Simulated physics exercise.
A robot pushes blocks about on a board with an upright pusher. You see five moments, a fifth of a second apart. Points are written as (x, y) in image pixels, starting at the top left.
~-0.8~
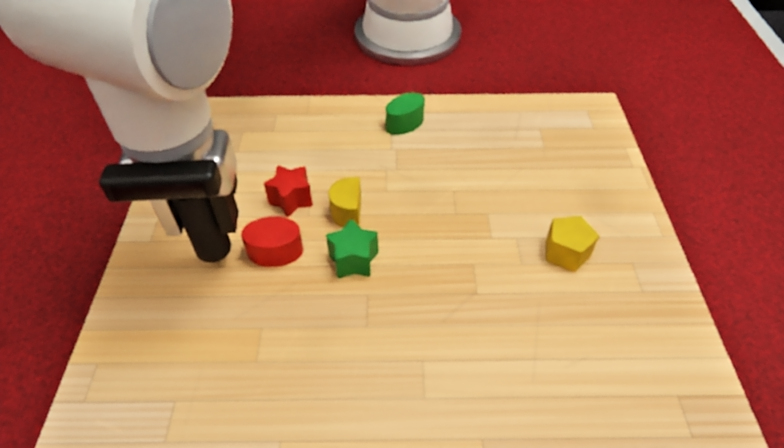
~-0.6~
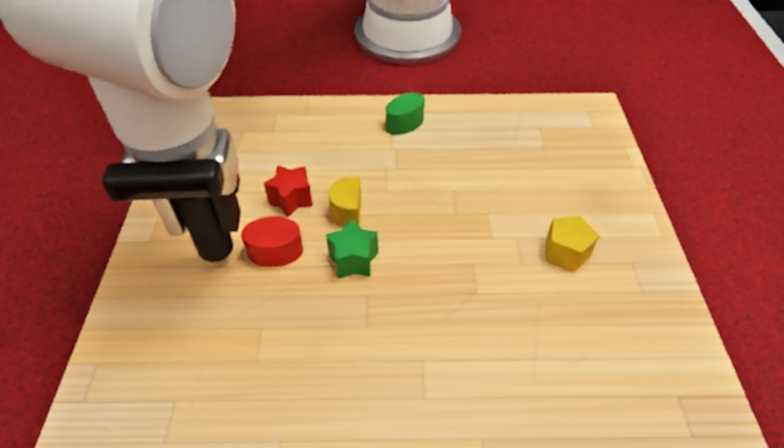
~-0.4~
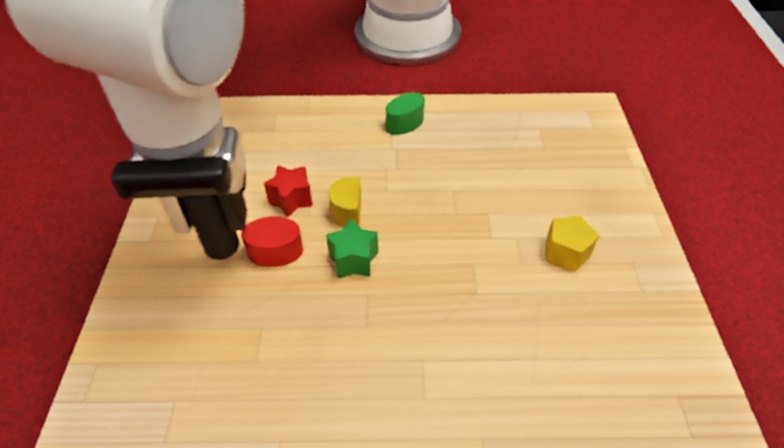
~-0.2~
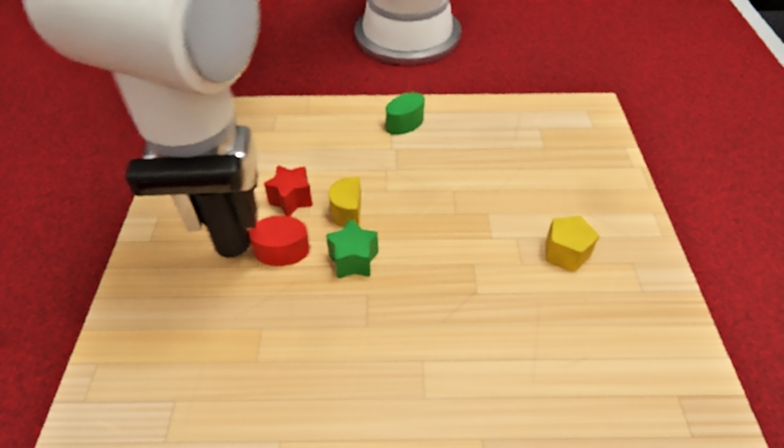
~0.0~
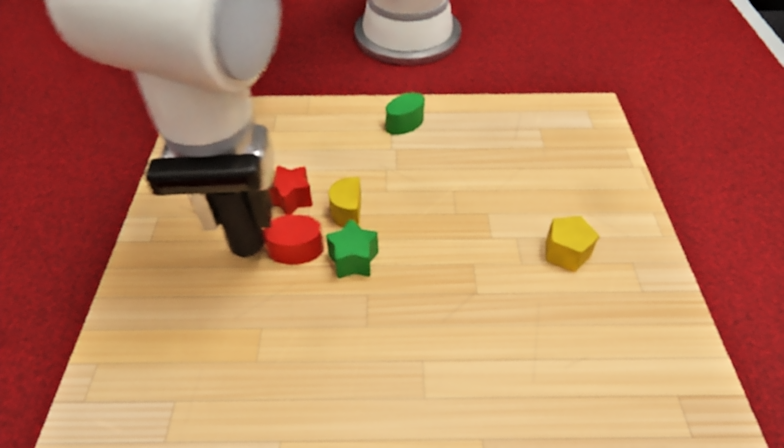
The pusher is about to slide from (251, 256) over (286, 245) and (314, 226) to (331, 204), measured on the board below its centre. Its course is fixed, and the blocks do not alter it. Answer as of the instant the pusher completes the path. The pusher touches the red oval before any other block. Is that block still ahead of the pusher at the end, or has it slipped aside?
It ends up beside or behind the pusher.
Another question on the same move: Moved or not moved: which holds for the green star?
By then it is displaced.
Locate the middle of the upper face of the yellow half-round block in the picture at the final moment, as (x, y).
At roughly (366, 179).
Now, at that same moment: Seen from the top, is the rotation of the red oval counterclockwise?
It seems not.
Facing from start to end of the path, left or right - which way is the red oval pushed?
Picture yourself facing from the start of the path to its end: The red oval moves off to your right.
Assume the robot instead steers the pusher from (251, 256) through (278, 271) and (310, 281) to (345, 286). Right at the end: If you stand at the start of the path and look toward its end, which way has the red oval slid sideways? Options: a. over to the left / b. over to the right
Choice a: Over to the left.
What follows on the original path. One third of the way, pusher at (283, 234); red oval at (328, 220); green star at (372, 242), turned 30° clockwise.
Two thirds of the way, pusher at (312, 215); red oval at (354, 211), turned 30° clockwise; yellow half-round block at (360, 183), turned 60° anticlockwise; green star at (381, 246), turned 50° clockwise.
At the end, pusher at (330, 192); red star not moved; red oval at (360, 208), turned 50° clockwise; yellow half-round block at (366, 179), turned 85° anticlockwise; green star at (381, 246), turned 50° clockwise.
